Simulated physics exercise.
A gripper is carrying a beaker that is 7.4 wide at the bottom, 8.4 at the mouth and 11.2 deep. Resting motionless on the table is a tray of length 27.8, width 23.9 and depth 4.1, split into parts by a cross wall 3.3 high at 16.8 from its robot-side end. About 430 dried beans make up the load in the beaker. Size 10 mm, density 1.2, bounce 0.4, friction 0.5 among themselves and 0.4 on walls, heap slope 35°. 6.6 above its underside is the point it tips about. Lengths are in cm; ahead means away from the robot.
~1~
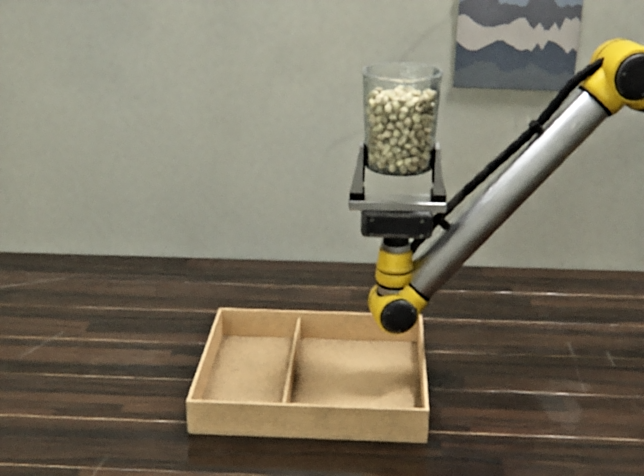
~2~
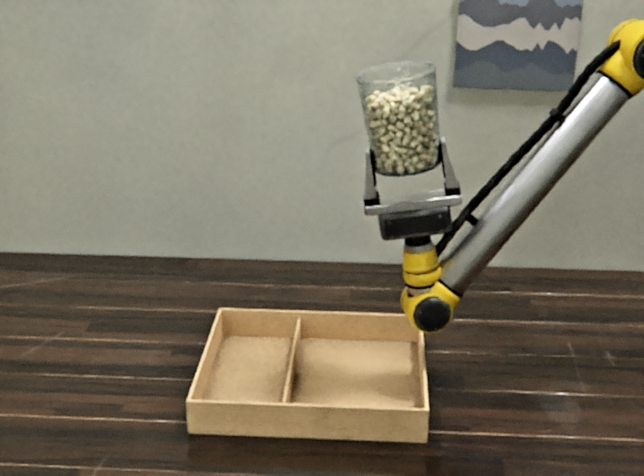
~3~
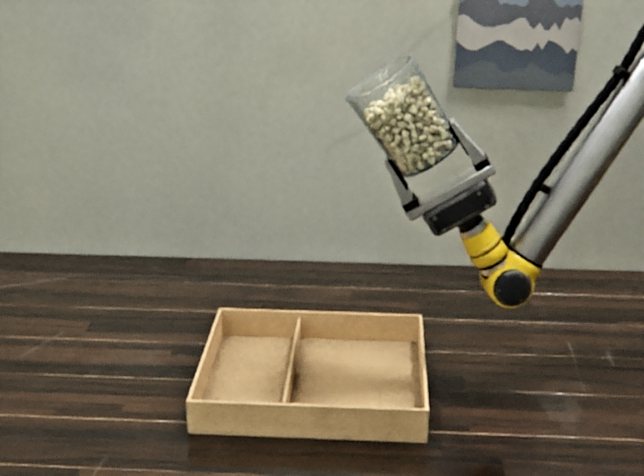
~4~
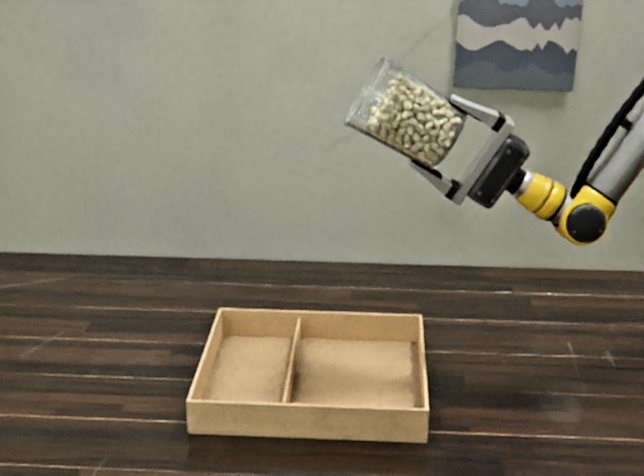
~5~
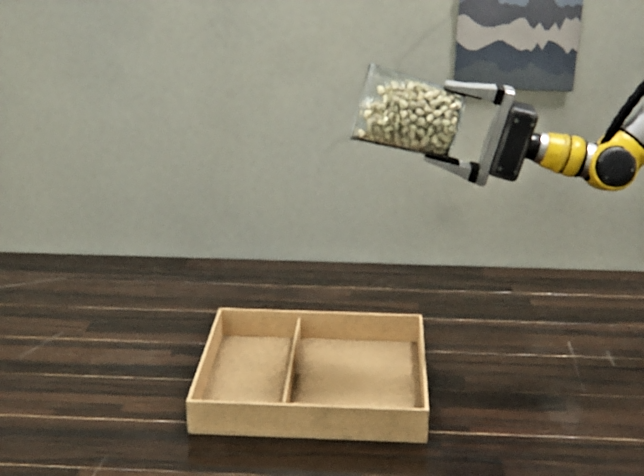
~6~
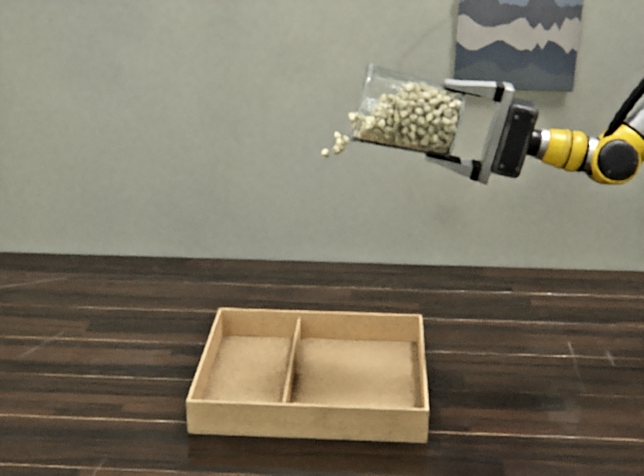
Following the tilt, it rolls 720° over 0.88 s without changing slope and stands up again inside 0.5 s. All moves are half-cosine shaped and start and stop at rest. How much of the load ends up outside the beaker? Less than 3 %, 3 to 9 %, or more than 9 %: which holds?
The share is more than 9 %.
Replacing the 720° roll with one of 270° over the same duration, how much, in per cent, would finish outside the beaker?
In that case it would be around 15 percent.
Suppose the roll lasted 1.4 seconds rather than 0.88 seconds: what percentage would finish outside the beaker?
Then: Approx. 25 %.
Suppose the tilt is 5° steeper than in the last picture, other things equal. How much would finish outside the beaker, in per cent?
Estimate: Close to 20 %.
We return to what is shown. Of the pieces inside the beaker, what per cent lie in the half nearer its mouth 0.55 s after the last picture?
Roughly 40 per cent.
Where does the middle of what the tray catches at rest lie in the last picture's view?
The centre sits around (297, 387).
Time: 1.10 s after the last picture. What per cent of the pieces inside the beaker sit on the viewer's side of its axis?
That comes to around 55 per cent.
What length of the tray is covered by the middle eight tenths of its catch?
Roughly 16 cm.
Then, 0.55 s later, tipped 78°, highest piece 41 above the table; 390 in the beaker, 12 in the robot-side part, 6 in the far-side part, 19 in flight or on a rim.
Then, 1.10 s later, tipped 45°, highest piece 39 above the table; 372 in the beaker, 26 in the robot-side part, 20 in the far-side part, 6 on the table or floor, 3 in flight or on a rim.
Then, 1.58 s later, upright, highest piece 41 above the table; 371 in the beaker, 28 in the robot-side part, 22 in the far-side part, 6 on the table or floor.
Then, 2.28 s later, upright, highest piece 41 above the table; 371 in the beaker, 28 in the robot-side part, 22 in the far-side part, 6 on the table or floor.
At rest, 371 in the beaker, 28 in the robot-side part, 22 in the far-side part, 6 on the table or floor. That is 13 % outside the beaker.
